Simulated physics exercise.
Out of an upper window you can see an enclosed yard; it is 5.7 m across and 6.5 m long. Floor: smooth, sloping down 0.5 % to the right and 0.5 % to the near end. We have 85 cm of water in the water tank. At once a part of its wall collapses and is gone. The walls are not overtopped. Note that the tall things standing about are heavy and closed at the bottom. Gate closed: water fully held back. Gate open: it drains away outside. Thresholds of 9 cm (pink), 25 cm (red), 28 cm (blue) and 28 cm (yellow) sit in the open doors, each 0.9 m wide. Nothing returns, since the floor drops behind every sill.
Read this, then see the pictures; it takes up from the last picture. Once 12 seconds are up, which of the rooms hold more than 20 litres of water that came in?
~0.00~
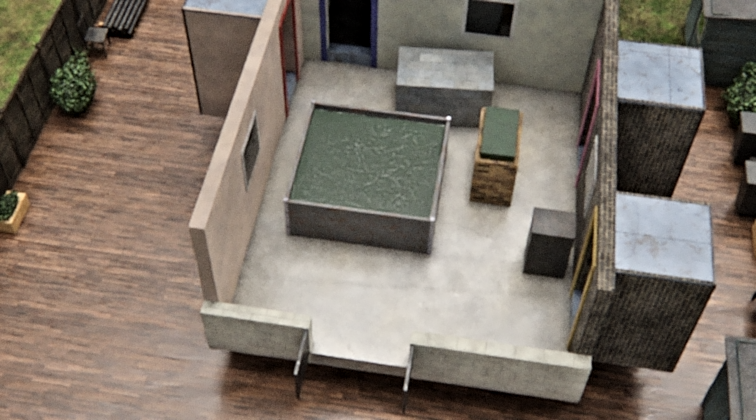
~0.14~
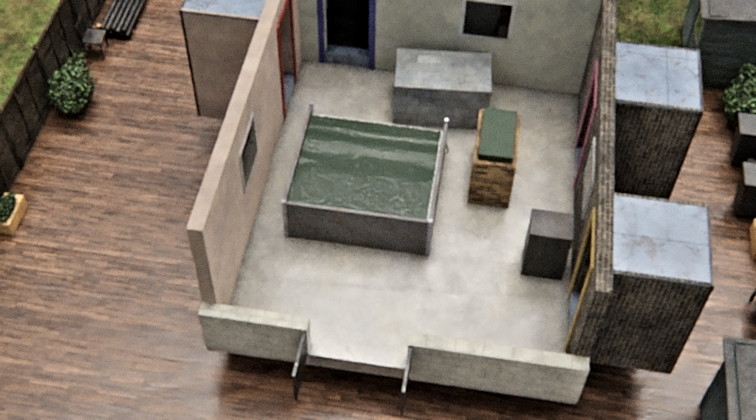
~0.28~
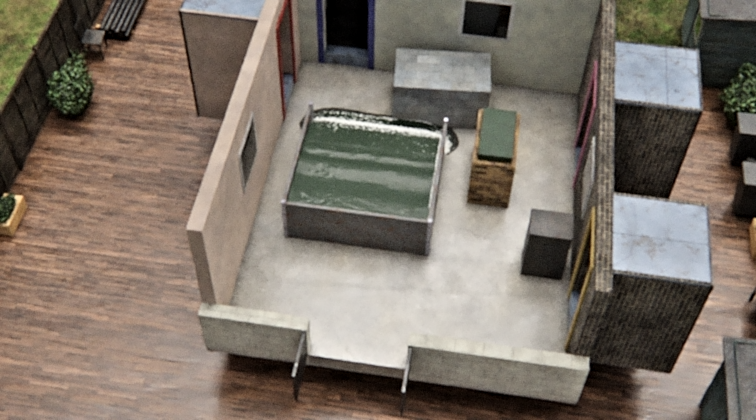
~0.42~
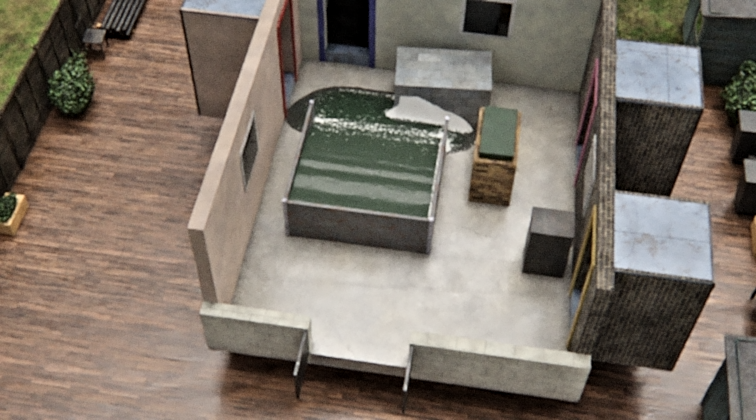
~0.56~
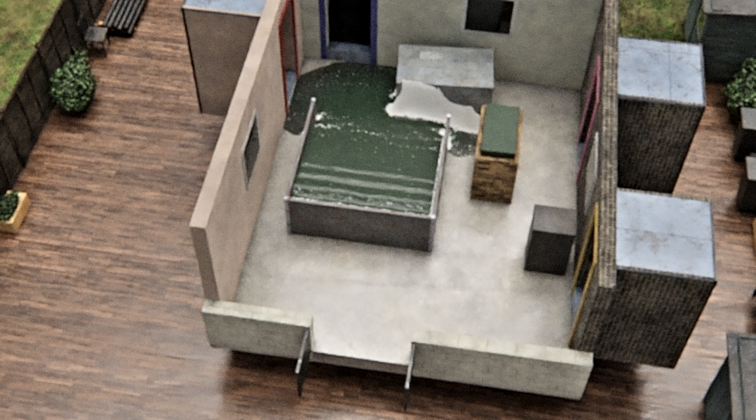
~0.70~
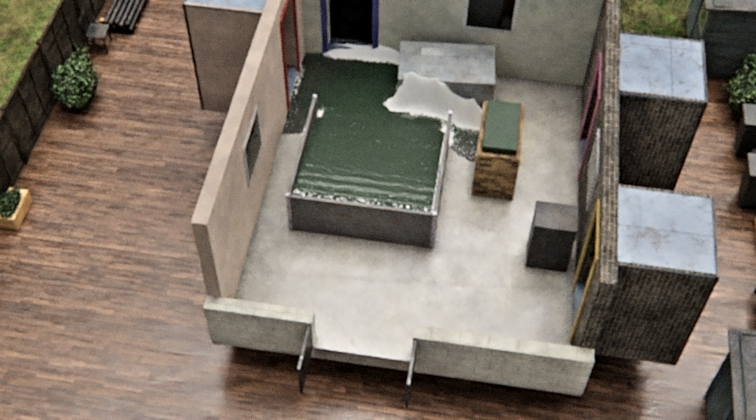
Outcome: Pink door: The inflow ends up higher than the cap; red door: The inflow ends up higher than the cap; blue door: The inflow ends up higher than the cap; yellow door: The inflow ends up lower than the cap.
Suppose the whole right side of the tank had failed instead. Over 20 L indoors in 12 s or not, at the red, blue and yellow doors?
For red, too little; for blue, too little; for yellow, too much.
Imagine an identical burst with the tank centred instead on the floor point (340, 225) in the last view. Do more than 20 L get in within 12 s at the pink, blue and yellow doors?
Checking the limit: Pink is beyond it, blue is beyond it and yellow is within it.
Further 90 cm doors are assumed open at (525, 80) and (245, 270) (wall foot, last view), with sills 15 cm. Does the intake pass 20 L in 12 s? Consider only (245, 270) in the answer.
That one comes out less than that.
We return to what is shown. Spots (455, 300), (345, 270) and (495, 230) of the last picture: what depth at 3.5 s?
First spot near 2 cm, second near 0 cm, third near 0 cm.
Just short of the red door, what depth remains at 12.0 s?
The depth there is near 13.0 cm.
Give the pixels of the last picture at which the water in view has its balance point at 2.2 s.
The water's centre is around (391, 133).
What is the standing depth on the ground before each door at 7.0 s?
Pink 18 cm, red 16 cm, blue 16 cm, yellow 2 cm.
After 1.4 s water covers 35 % of the floor and is deepest (67 cm) near (306, 53); pink door 13 cm at the sill, 6 L in, red door 18 cm at the sill, 0 L in, blue door 54 cm at the sill, 71 L in, yellow door not reached.
After 2.2 s water covers 45 % of the floor and is deepest (54 cm) near (358, 59); pink door 19 cm at the sill, 98 L in, red door 45 cm at the sill, 50 L in, blue door 50 cm at the sill, 236 L in, yellow door not reached.
After 3.5 s water covers 65 % of the floor and is deepest (36 cm) near (580, 86); pink door 22 cm at the sill, 204 L in, red door 32 cm at the sill, 144 L in, blue door 34 cm at the sill, 335 L in, yellow door not reached.
After 7.0 s water covers 95 % of the floor and is deepest (23 cm) near (580, 86); pink door 18 cm at the sill, 284 L in, red door 16 cm at the sill, 155 L in, blue door 16 cm at the sill, 346 L in, yellow door 2 cm at the sill, 0 L in.
After 12.0 s water covers 100 % of the floor and is deepest (18 cm) near (542, 240); pink door 14 cm at the sill, 368 L in, red door 13 cm at the sill, 155 L in, blue door 13 cm at the sill, 346 L in, yellow door 9 cm at the sill, 0 L in.
